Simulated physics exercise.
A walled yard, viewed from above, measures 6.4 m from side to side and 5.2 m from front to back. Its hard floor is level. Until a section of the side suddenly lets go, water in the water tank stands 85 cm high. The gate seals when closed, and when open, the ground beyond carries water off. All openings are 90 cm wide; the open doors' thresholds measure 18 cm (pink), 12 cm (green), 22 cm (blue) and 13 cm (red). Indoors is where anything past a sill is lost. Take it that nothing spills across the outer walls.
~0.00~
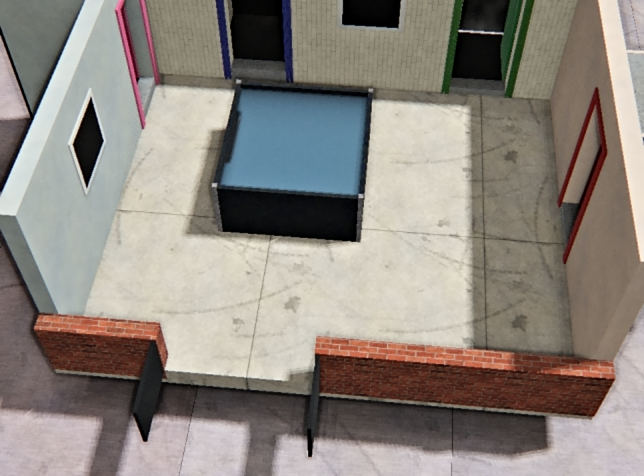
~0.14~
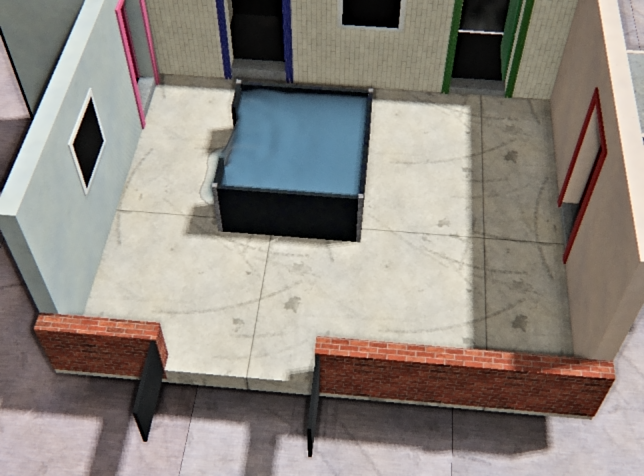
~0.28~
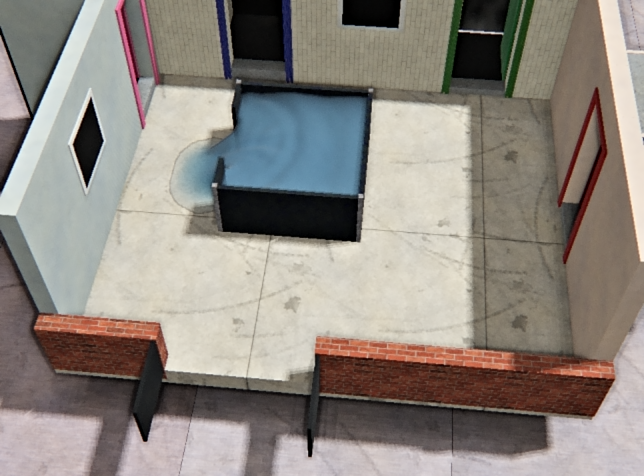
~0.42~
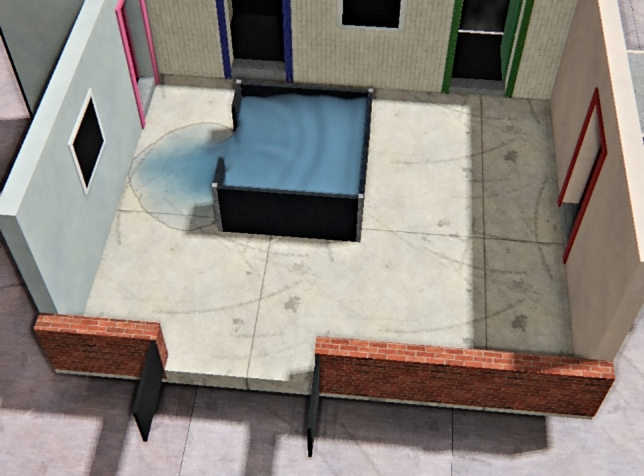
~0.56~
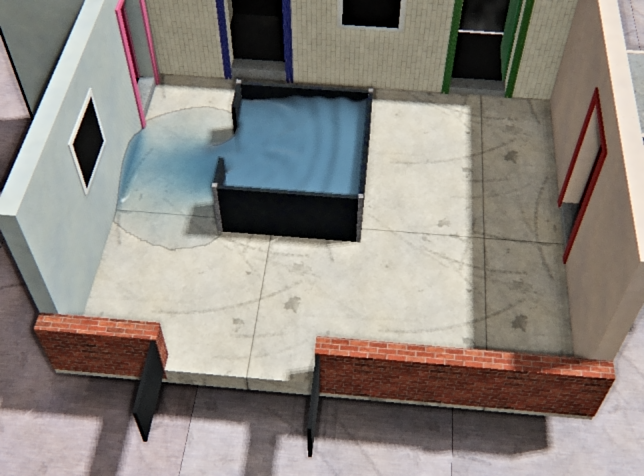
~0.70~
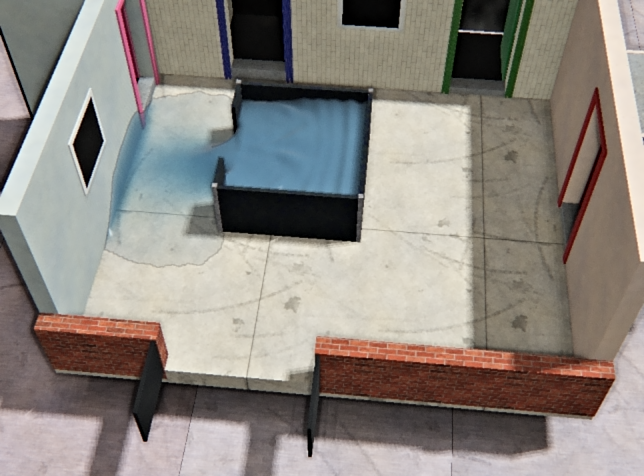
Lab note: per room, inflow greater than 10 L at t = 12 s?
Pink door yes; green door no; blue door no; red door no.
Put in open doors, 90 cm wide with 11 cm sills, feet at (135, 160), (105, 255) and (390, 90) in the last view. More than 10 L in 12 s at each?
Check each in turn: The first succeeds, the second succeeds, the third fails.
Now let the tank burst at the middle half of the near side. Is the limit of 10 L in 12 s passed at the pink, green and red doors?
In that case, pink door: Less than that, green door: Less than that, red door: Less than that.
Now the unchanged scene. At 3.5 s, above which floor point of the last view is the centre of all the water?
Roughly (251, 185) in the last picture.
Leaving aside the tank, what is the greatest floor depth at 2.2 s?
Peak depth: Approx. 48 cm.
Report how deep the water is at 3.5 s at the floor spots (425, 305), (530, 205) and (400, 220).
Close to 1, 0 and 0 centimetres.
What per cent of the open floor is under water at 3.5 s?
Covered: Roughly 65 per cent.
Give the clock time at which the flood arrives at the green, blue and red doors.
So green at 3.0 s, blue at 1.2 s, and red at 4.5 s.
After 1.4 s water covers 20 % of the floor and is deepest (56 cm) near (161, 74); pink door 26 cm at the sill, 4 L in, green door not reached, blue door 3 cm at the sill, 0 L in, red door not reached.
After 2.2 s water covers 35 % of the floor and is deepest (48 cm) near (161, 74); pink door 29 cm at the sill, 26 L in, green door not reached, blue door 13 cm at the sill, 0 L in, red door not reached.
After 3.5 s water covers 65 % of the floor and is deepest (32 cm) near (142, 171); pink door 25 cm at the sill, 59 L in, green door 3 cm at the sill, 0 L in, blue door 14 cm at the sill, 0 L in, red door not reached.
After 7.0 s water covers 95 % of the floor and is deepest (18 cm) near (534, 107); pink door 14 cm at the sill, 82 L in, green door 7 cm at the sill, 0 L in, blue door 9 cm at the sill, 0 L in, red door 10 cm at the sill, 0 L in.
After 12.0 s water covers 100 % of the floor and is deepest (14 cm) near (511, 97); pink door 7 cm at the sill, 82 L in, green door 12 cm at the sill, 2 L in, blue door 5 cm at the sill, 0 L in, red door 9 cm at the sill, 1 L in.
